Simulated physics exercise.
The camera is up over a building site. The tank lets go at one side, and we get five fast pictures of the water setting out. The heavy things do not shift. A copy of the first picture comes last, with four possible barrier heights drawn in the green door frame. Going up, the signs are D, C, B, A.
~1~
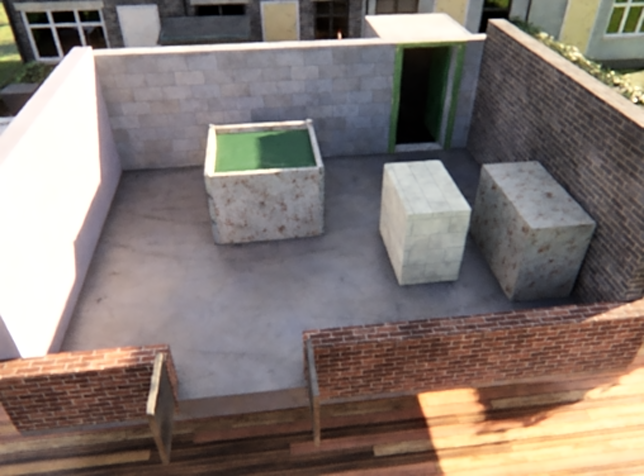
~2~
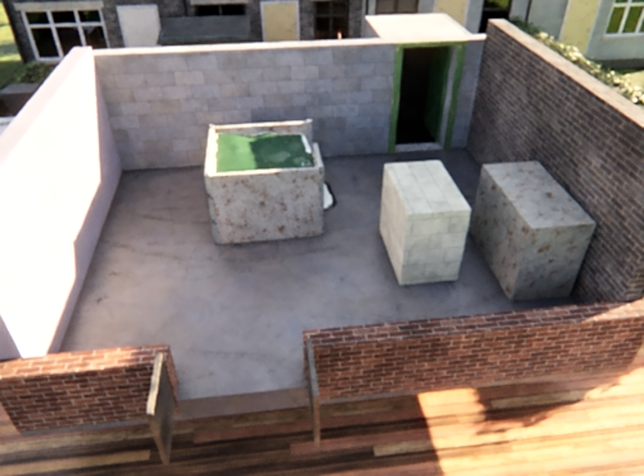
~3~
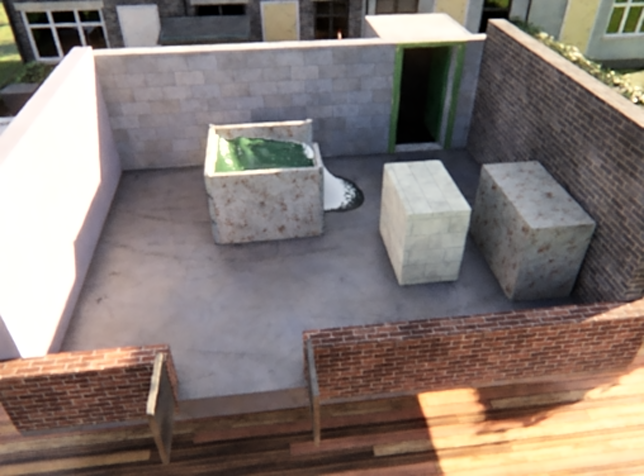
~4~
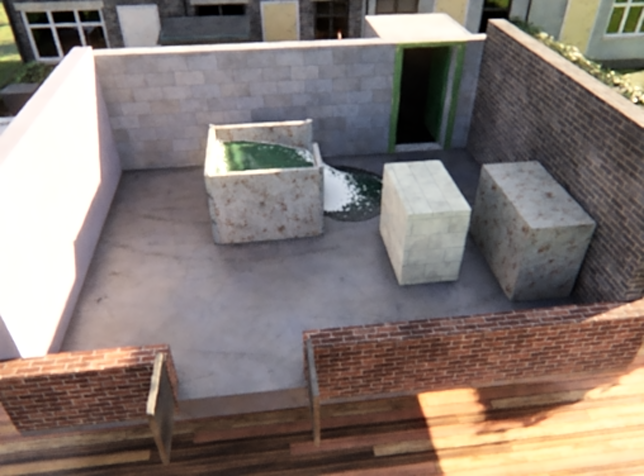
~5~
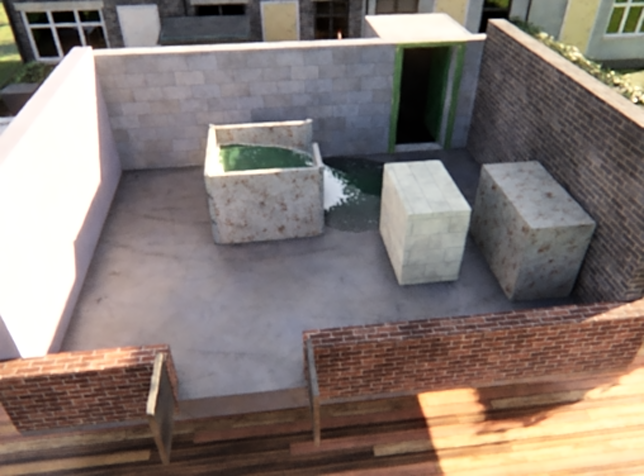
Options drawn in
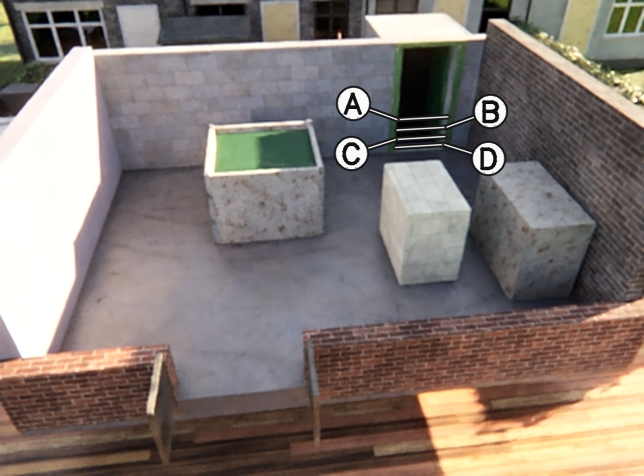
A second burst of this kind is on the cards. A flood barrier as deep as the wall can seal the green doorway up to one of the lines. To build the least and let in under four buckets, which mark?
Choose C.
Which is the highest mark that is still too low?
Mark D.
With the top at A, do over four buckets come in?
No.
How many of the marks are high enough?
Three.
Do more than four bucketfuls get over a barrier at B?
No, that is safe.
On the marked copy, A at (422, 118); B at (421, 128); C at (420, 138); D at (419, 145); from the bottom up D, C, B, A.
With A, nothing gets over.
With B, nothing gets over.
With C, a bucket or two gets in.
With D, some 20 bucketfuls get in.
